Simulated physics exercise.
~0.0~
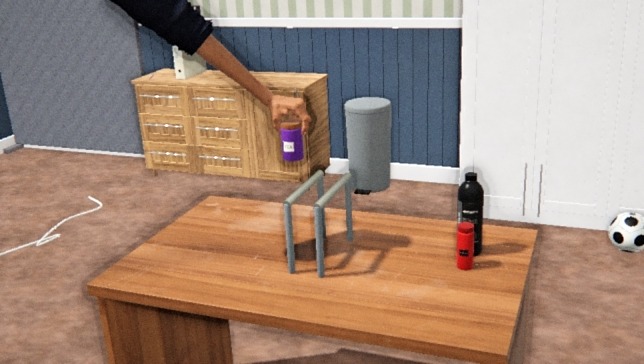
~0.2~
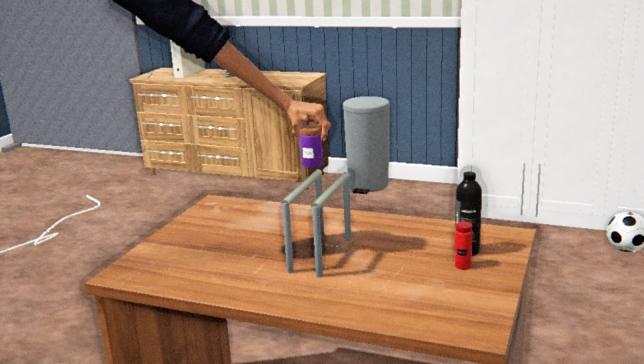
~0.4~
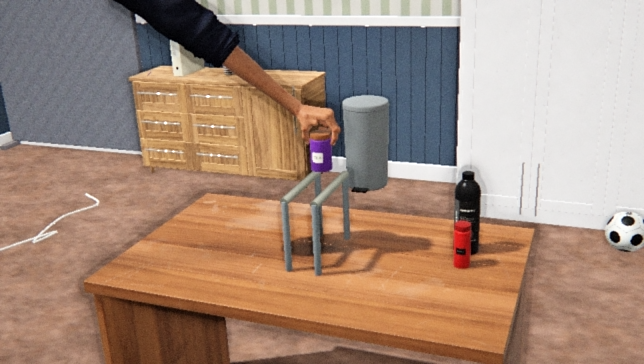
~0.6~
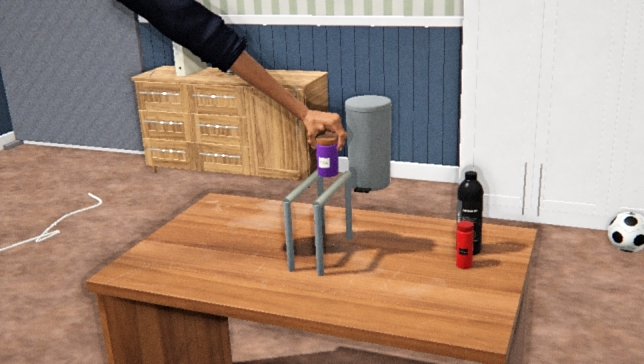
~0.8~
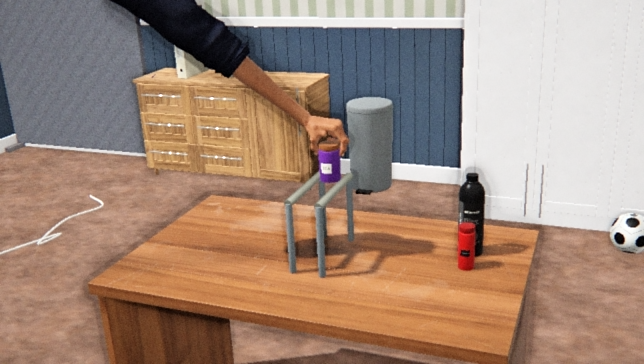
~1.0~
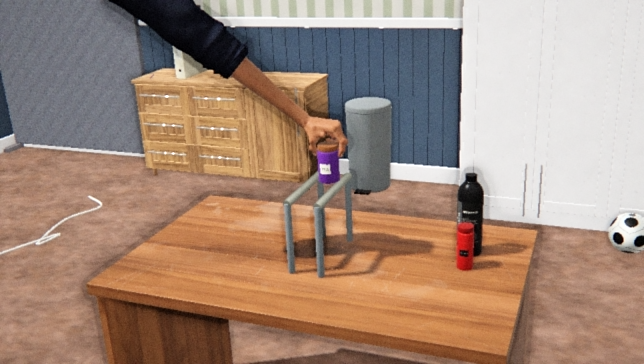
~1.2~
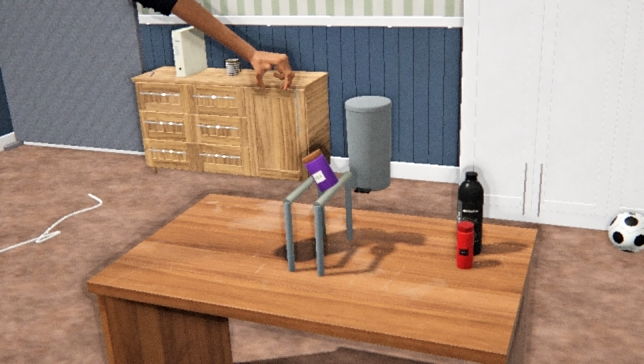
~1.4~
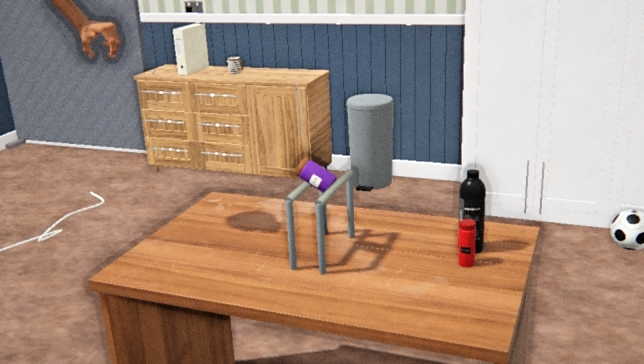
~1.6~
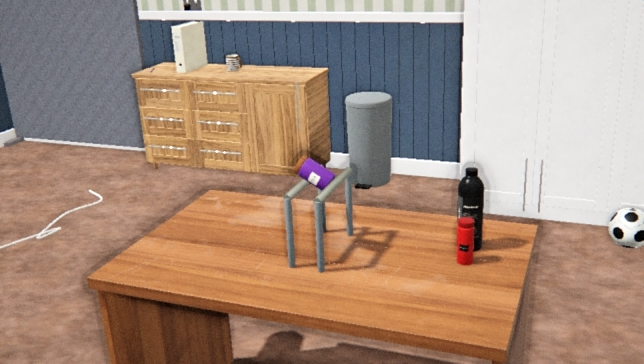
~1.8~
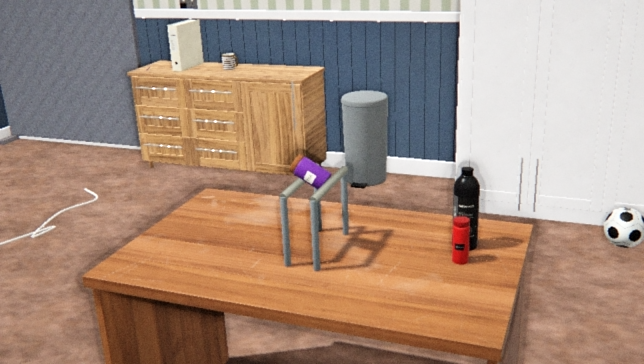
In this clip, a hand lowers an upright purple jar onto a pair of gray supports on a wooden table, near a black bottle and red shaker, then lets go and withdraws. The jar tips onto its side and stays lodged on top of the supports.
